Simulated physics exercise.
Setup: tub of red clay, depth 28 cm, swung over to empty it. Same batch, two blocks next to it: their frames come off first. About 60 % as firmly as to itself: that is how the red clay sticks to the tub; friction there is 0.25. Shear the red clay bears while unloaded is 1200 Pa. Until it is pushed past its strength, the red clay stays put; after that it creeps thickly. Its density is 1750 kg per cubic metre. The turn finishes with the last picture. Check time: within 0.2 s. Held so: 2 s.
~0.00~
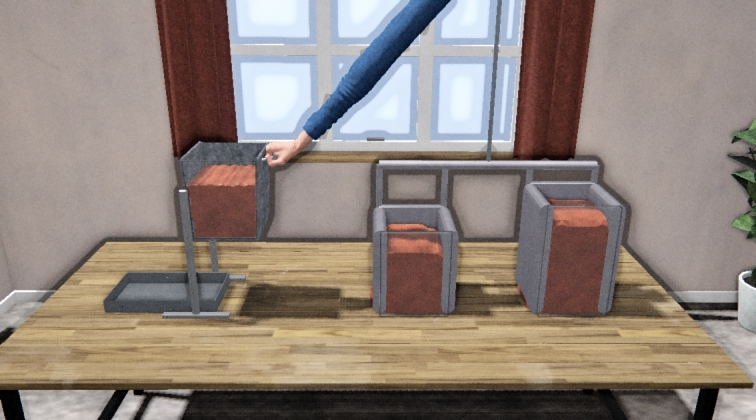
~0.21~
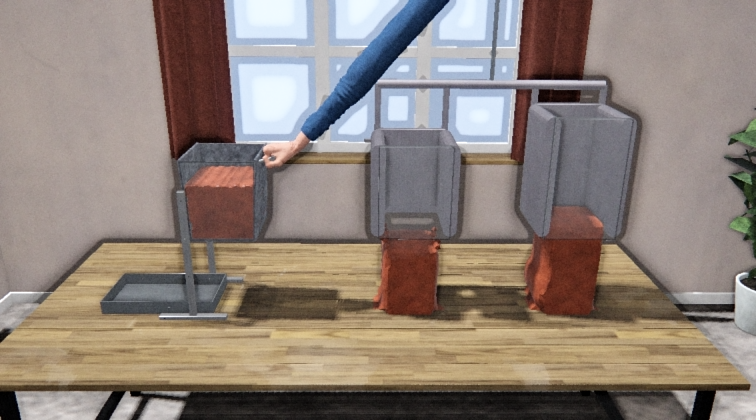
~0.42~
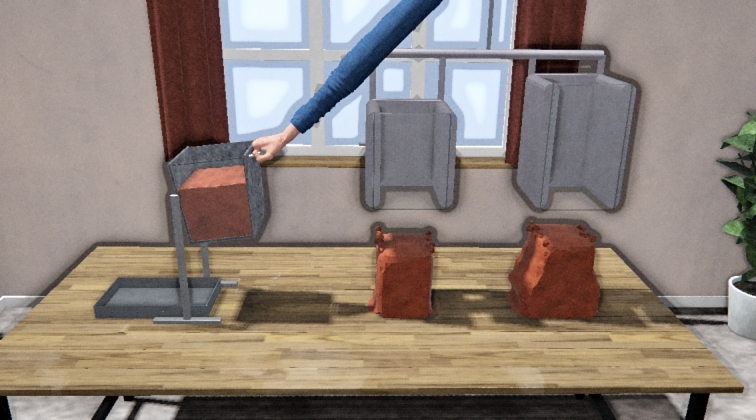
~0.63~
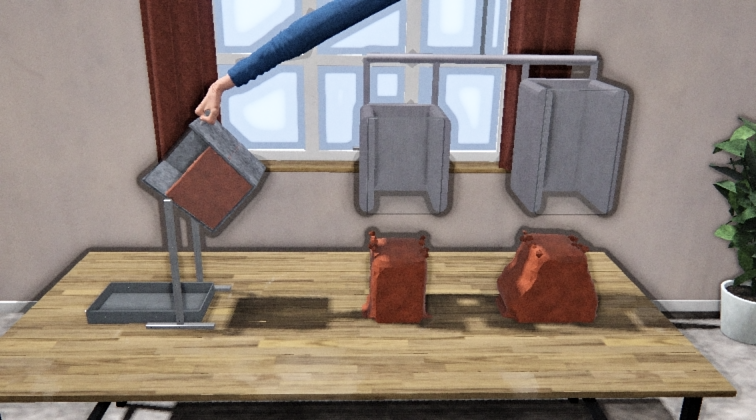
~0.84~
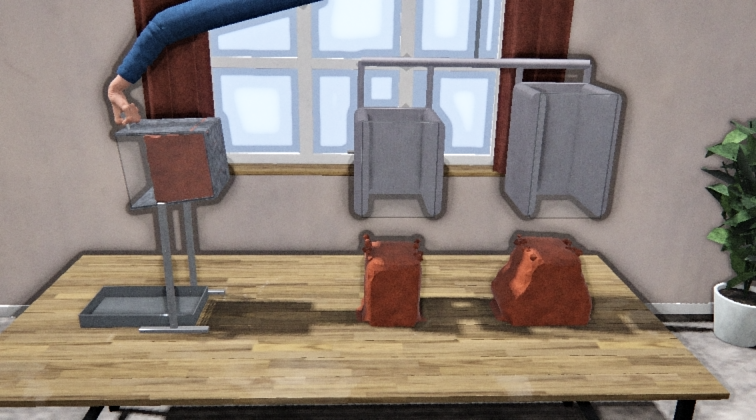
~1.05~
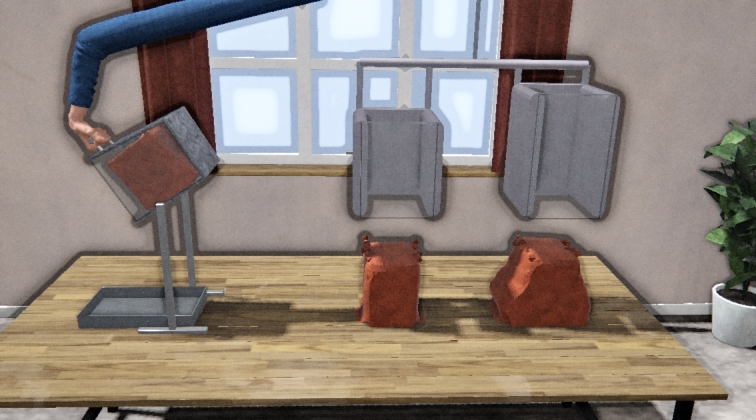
Two grey moulds joined by a bar rise off two red clay blocks, the shorter keeping its height while the taller slumps and widens, and then a blue-sleeved arm swings a grey tub over leftward, its clay still inside. The wooden table stands before a curtained window, seen from the front in a slightly drifting view. A grey tray sits below the tub, a plant at right.
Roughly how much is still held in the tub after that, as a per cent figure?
The amount still held in the tub is about 0 per cent.
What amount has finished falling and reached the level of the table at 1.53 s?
70 %.
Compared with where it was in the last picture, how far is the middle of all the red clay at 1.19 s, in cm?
About 10 cm.
By 1.19 s, the tub is at 121 degrees and holds 78 %.
By 1.36 s, the tub is at 121 degrees and holds 6 %.
By 1.53 s, the tub is at 121 degrees and holds 0 %.
By 1.70 s, the tub is at 121 degrees and holds 0 %.
By 3.05 s, at the end, the tub is at 121 degrees and holds 0 %.
